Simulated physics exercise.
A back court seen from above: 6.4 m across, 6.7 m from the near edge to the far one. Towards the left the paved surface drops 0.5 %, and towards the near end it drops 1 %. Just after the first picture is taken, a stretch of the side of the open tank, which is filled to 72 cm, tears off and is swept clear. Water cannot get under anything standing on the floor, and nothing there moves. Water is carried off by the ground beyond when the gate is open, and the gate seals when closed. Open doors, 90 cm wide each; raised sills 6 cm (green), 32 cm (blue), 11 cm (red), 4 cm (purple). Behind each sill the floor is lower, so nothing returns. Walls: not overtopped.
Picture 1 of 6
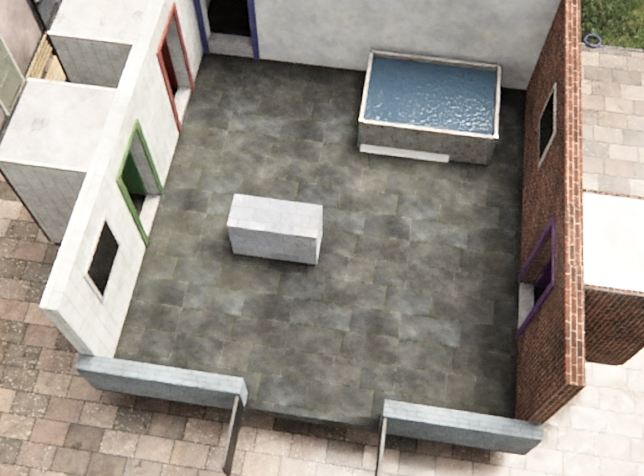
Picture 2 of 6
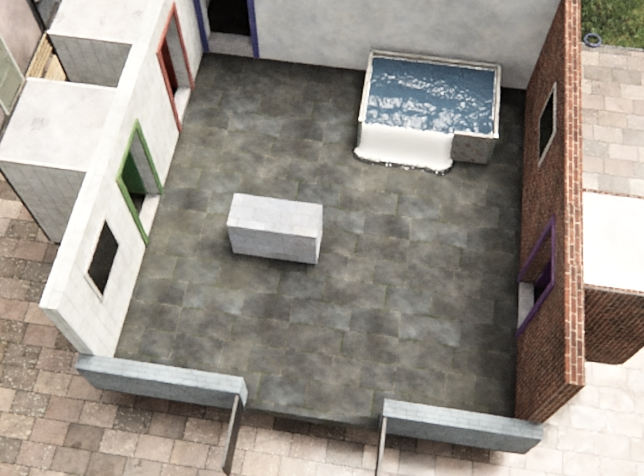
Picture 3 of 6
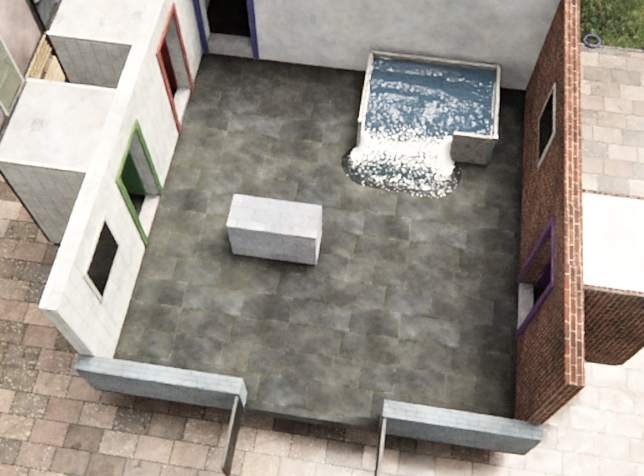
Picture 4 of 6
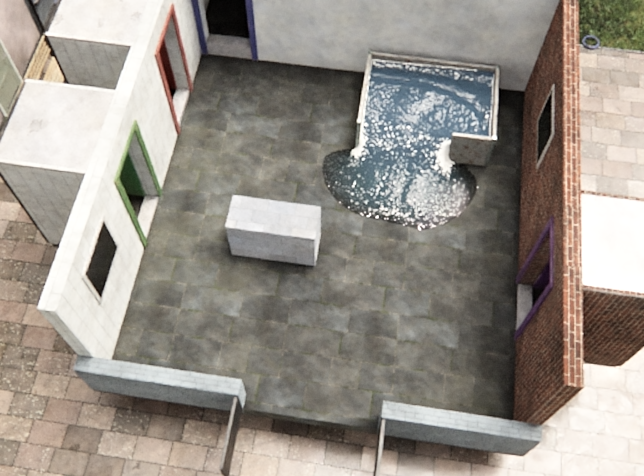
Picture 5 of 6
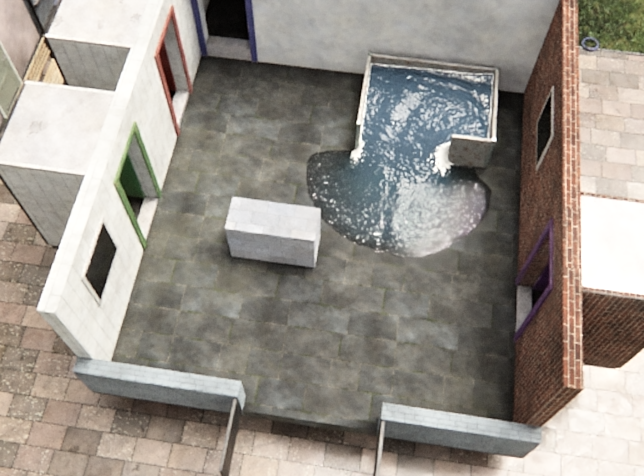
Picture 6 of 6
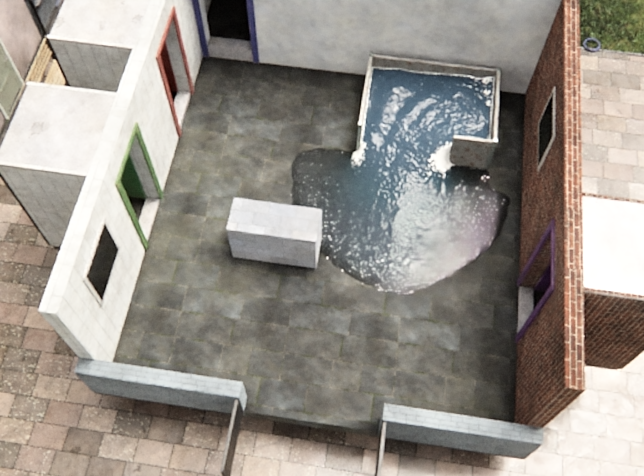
Water sits in an open tank against the back wall of a paved court, then bursts through a gap in the tank's front side. It pours onto the grey floor in a foaming rush and fans out into a wide, rippling pool that reaches the pale block.
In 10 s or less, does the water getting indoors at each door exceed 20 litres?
Green door: Exceeds it; blue door: Does not exceed it; red door: Does not exceed it; purple door: Exceeds it.
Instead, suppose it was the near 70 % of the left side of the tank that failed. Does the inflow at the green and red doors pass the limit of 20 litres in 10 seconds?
Against that limit the green door gives a greater amount and the red door gives a greater amount.
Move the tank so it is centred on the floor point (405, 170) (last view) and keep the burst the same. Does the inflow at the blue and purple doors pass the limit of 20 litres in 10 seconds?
Measured against the limit, the blue door stays within it and the purple door stays within it.
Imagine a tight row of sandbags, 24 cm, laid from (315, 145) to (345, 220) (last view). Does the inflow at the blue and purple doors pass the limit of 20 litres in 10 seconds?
Well, the blue one ends up within bounds and the purple one ends up more than allowed.
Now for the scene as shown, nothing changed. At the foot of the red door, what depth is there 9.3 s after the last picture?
About 3.5 cm.
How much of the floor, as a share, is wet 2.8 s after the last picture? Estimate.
Wet share: Near 60 percent.
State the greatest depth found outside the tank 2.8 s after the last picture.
Roughly 20 cm.
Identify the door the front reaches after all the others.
Door: Blue.
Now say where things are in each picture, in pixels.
The first picture shows still water, 72 cm deep, in the open tank at (431, 96).
In the second picture, the front is at (449, 168), 0.9 m from the gap at (405, 142); 0.4 m2 of floor is under water; 72 cm left at the back of the open tank.
In the third picture, water pours out at (405, 144) and has run 1.1 m, to (446, 191); typically 13 cm deep outside, 70 cm at the open tank's back.
In the fourth picture, the front is at (425, 225), 1.5 m from the gap at (403, 146); 2.9 m2 of floor is under water; 63 cm left at the back of the open tank.
In the fifth picture, water pours out at (403, 148) and has run 2.0 m, to (418, 253); typically 8 cm deep outside, 63 cm at the open tank's back.
In the sixth picture, the front is at (395, 289), 2.7 m from the gap at (404, 149); 7.0 m2 of floor is under water; 57 cm left at the back of the open tank.
Then, 0.7 s after the last picture water covers 40 % of the floor and is deepest (32 cm) near (370, 159); green door not reached, blue door not reached, red door not reached, purple door 5 cm at the sill, 0 L in.
Then, 1.5 s after the last picture water covers 55 % of the floor and is deepest (46 cm) near (509, 435); green door 6 cm at the sill, 0 L in, blue door not reached, red door not reached, purple door 7 cm at the sill, 3 L in.
Then, 2.8 s after the last picture water covers 60 % of the floor and is deepest (20 cm) near (403, 419); green door 12 cm at the sill, 48 L in, blue door not reached, red door 4 cm at the sill, 0 L in, purple door 5 cm at the sill, 7 L in.
Then, 5.3 s after the last picture water covers 75 % of the floor and is deepest (11 cm) near (252, 408); green door 6 cm at the sill, 70 L in, blue door 5 cm at the sill, 0 L in, red door 3 cm at the sill, 0 L in, purple door 7 cm at the sill, 35 L in.
Then, 9.3 s after the last picture water covers 90 % of the floor and is deepest (10 cm) near (109, 375); green door 4 cm at the sill, 71 L in, blue door 2 cm at the sill, 0 L in, red door 3 cm at the sill, 0 L in, purple door 3 cm at the sill, 42 L in.
